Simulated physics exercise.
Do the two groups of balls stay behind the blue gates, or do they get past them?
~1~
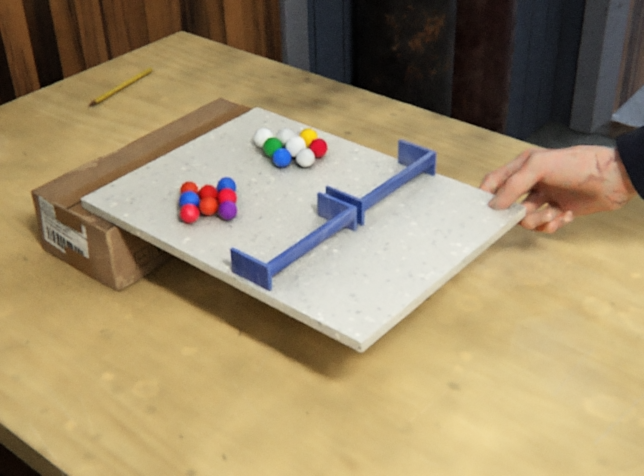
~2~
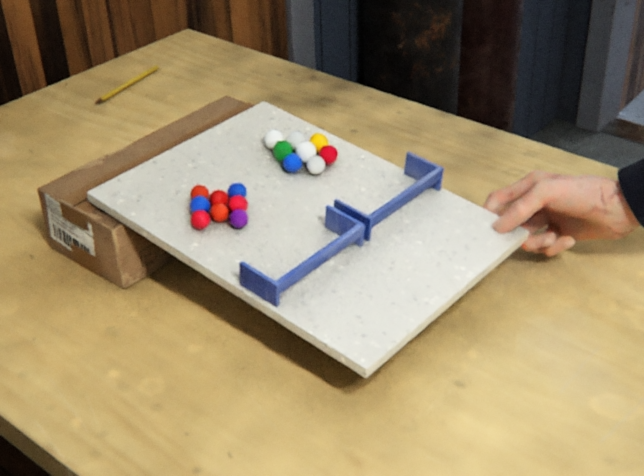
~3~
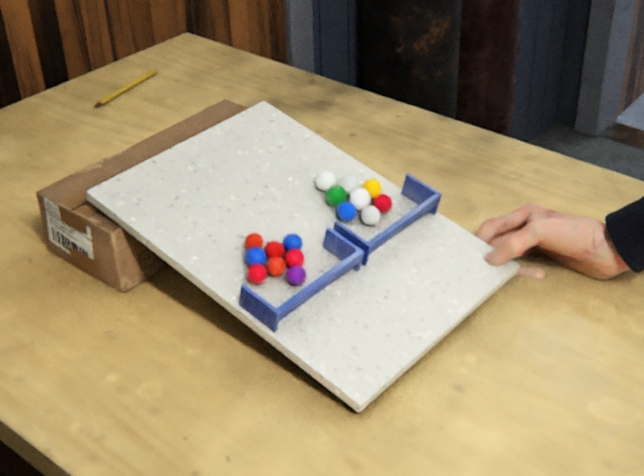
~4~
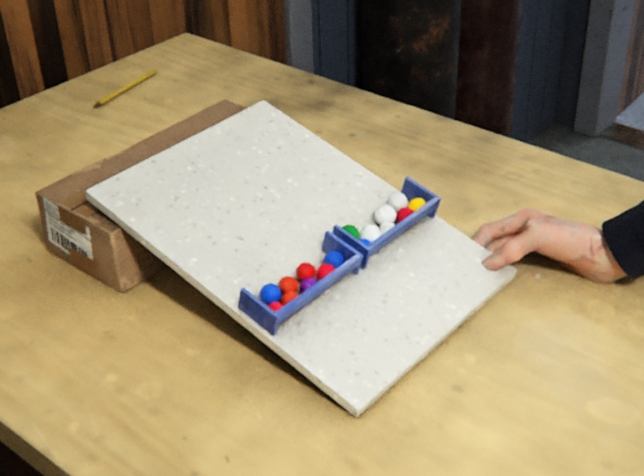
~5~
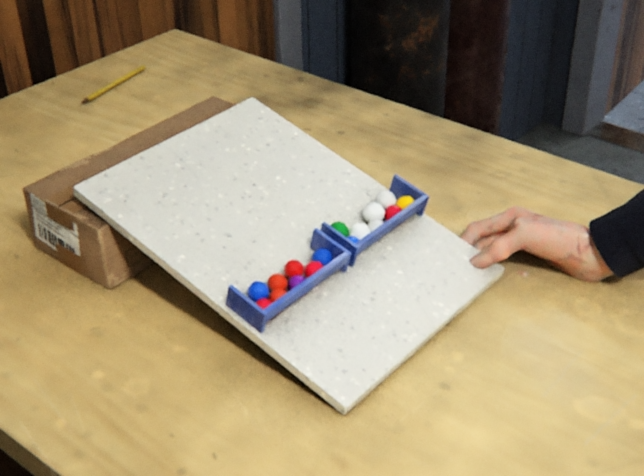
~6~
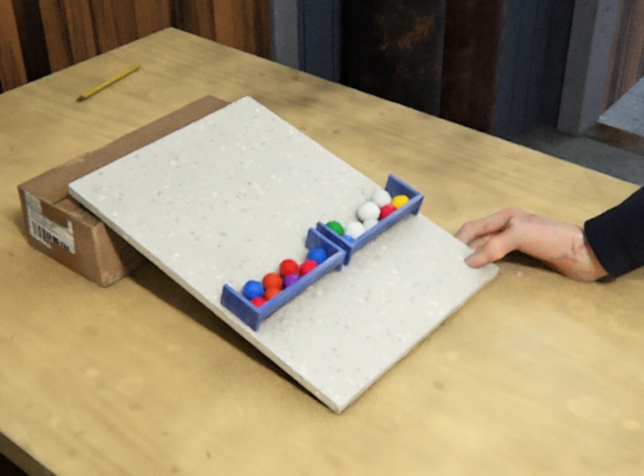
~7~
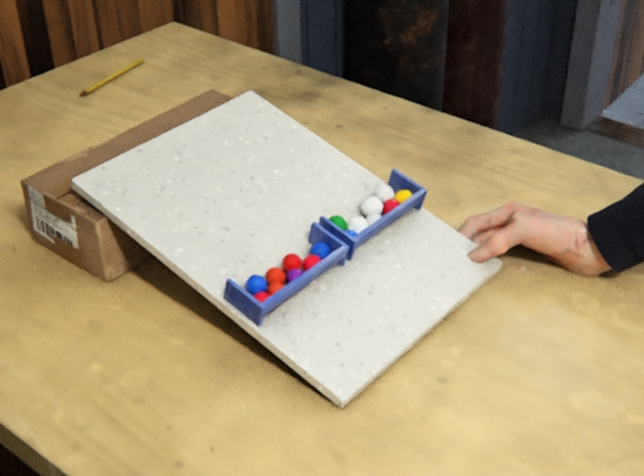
Both groups stay behind the blue gates, with the balls resting against the bars.
